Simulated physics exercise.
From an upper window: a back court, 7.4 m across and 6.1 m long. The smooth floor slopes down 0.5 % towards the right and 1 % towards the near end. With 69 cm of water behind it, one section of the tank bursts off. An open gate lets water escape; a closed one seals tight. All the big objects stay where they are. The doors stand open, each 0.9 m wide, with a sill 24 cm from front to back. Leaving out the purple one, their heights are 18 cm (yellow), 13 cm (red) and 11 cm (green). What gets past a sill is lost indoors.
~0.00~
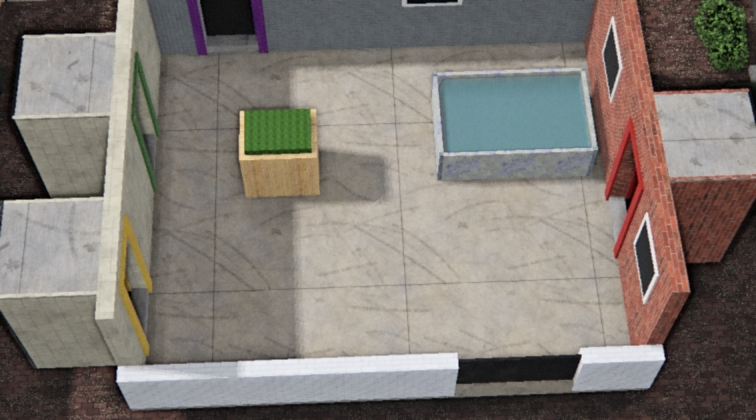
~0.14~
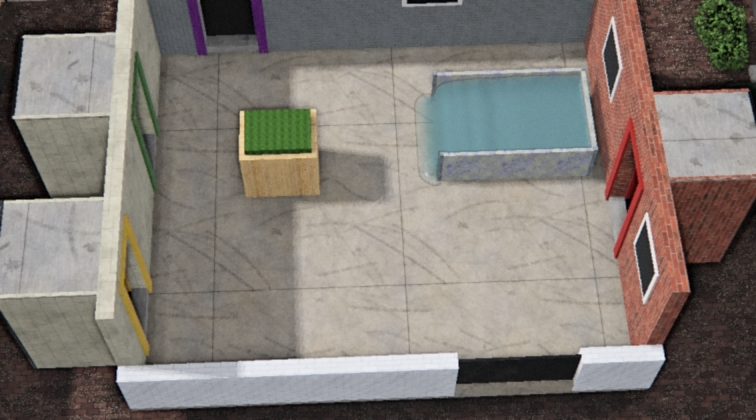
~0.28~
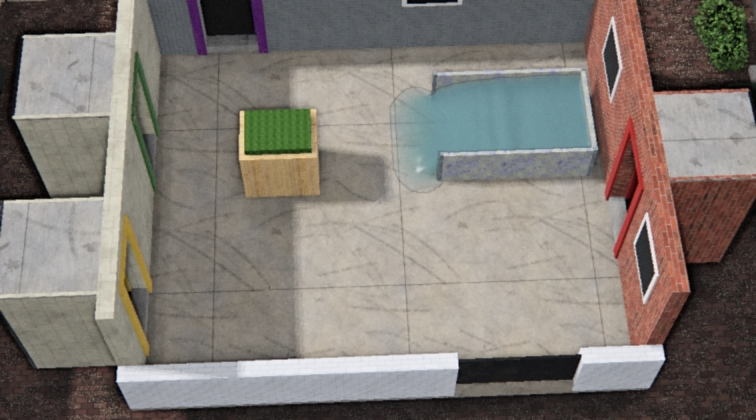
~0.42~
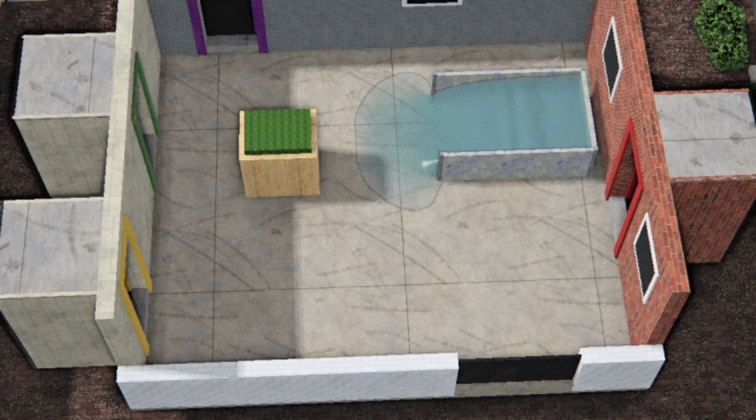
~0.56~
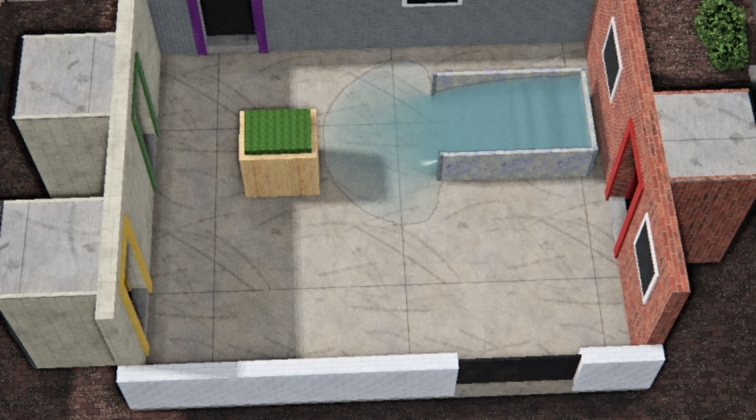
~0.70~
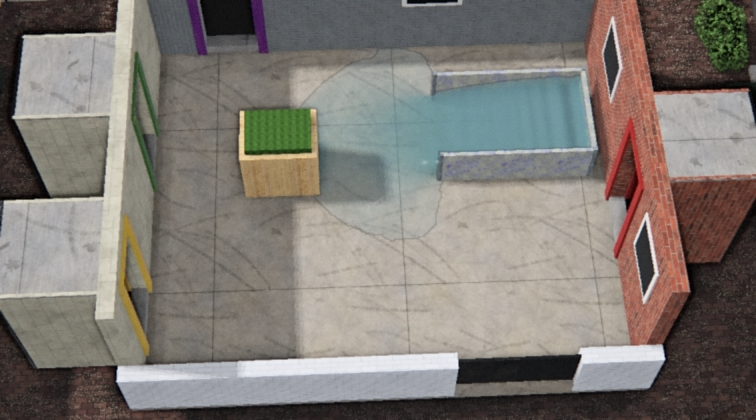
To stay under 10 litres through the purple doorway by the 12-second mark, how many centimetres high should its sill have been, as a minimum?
It would have to be roughly 17 cm high.
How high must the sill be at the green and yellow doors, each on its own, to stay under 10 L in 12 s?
Roughly 12.5 cm at green and 15 cm at yellow.
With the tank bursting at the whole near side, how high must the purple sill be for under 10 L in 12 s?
Some 7.0 cm.
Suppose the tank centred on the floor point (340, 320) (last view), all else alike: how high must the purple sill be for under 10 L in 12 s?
Some 20 cm.
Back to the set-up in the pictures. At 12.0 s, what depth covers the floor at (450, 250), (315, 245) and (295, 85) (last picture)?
Roughly 3, 5 and 3 cm, in turn.
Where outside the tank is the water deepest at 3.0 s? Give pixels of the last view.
At about (161, 70).
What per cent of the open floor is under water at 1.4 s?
About 30 per cent.
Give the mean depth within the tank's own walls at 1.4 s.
Roughly 39 cm on average.
After 1.4 s water covers 30 % of the floor, deepest (36 cm) near (331, 172); it has not reached the purple door.
After 3.0 s water covers 55 % of the floor, deepest (36 cm) near (161, 70); 19 cm at the purple door, 0 litres in over its 18 cm sill.
After 12.0 s water covers 100 % of the floor, deepest (15 cm) near (613, 231); 2 cm at the purple door, 7 litres in over its 18 cm sill.
At the purple door as built, the water arrived by 1.6 s and peaked near 20 cm at 2.8 s.
With a sill of 15 cm, 18 litres would have come in within the 12 s; with 20 cm, 3 litres. So under 10 litres takes about 17 cm.
